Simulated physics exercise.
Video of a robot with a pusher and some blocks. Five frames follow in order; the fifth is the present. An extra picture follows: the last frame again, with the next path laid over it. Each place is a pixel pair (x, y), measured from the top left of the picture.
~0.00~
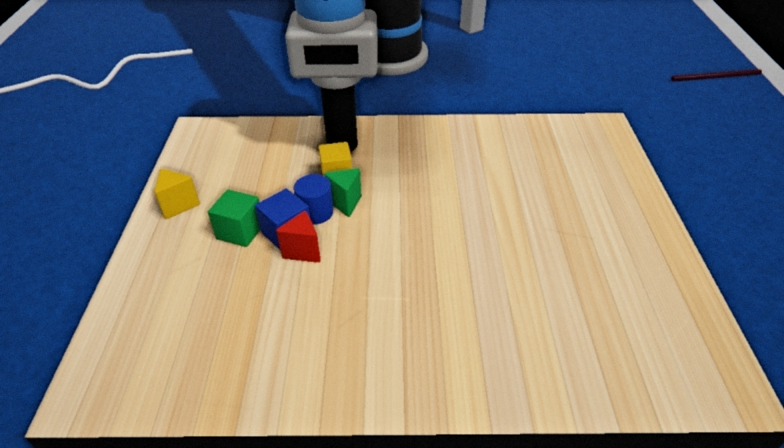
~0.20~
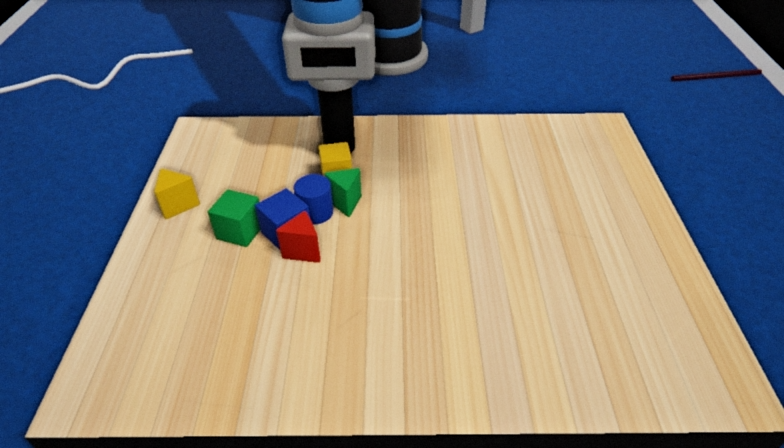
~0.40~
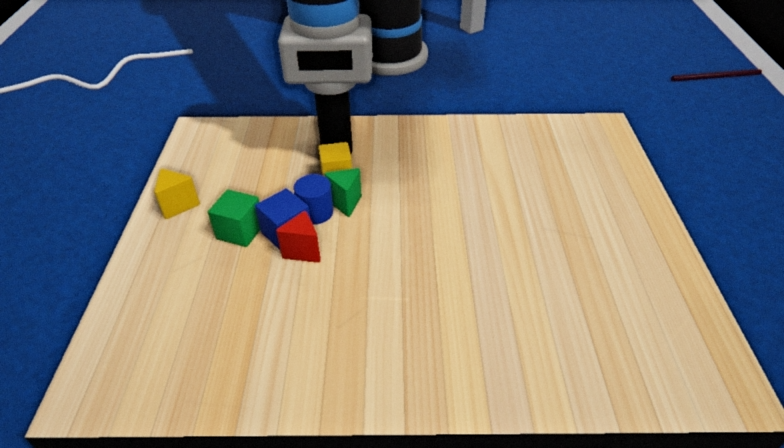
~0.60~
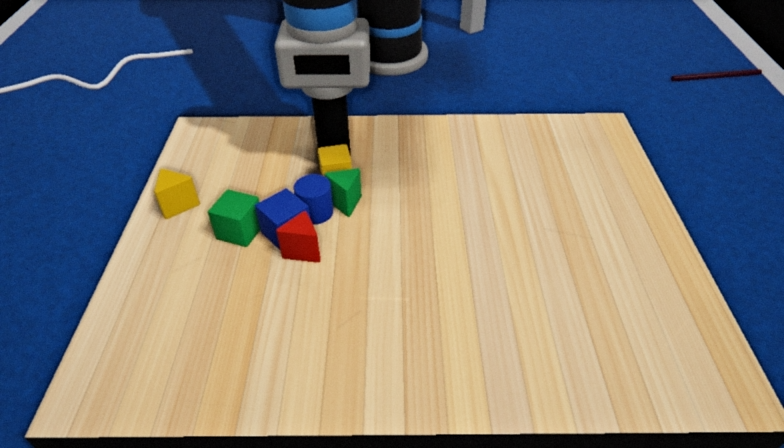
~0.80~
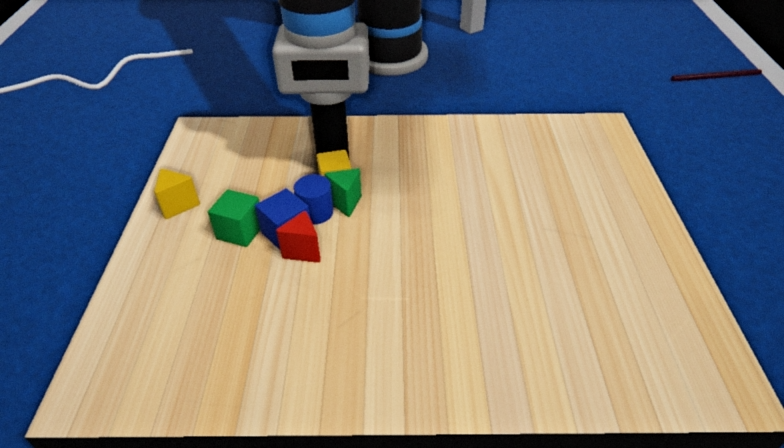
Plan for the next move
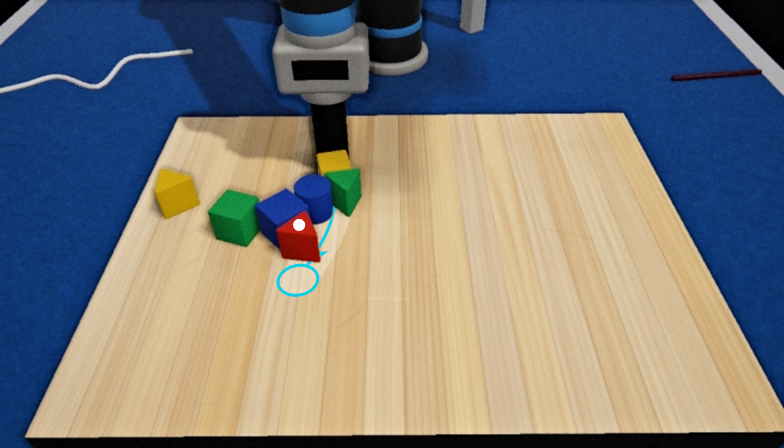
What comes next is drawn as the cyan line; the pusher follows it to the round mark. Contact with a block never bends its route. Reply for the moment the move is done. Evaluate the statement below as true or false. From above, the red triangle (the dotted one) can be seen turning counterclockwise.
True
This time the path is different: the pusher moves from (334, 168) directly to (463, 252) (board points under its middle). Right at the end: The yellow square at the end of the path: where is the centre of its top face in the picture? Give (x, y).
The spot you're after is about (354, 188) in the image.
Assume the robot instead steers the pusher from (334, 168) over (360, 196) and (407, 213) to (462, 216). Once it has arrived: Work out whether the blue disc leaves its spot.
That block ends up displaced.
The drawn path runs from (334, 168) by way of (334, 201) and (324, 239) to (298, 280); the dot is on the red triangle.
The first path, step by step. One third of the way, pusher at (334, 194); blue square at (277, 208); blue disc at (318, 197); yellow square at (354, 190), turned 25° anticlockwise; green triangle at (374, 202), turned 25° anticlockwise.
Two thirds of the way, pusher at (323, 232); blue square at (262, 220), turned 60° clockwise; red triangle at (279, 257), turned 45° anticlockwise; blue disc at (295, 234); yellow square at (360, 206), turned 60° anticlockwise; green triangle at (389, 208), turned 60° anticlockwise.
At the end, pusher at (297, 273); blue square at (261, 220), turned 65° clockwise; red triangle at (235, 300), turned 50° anticlockwise; blue disc at (258, 275); yellow square at (360, 206), turned 60° anticlockwise; green triangle at (389, 208), turned 60° anticlockwise.
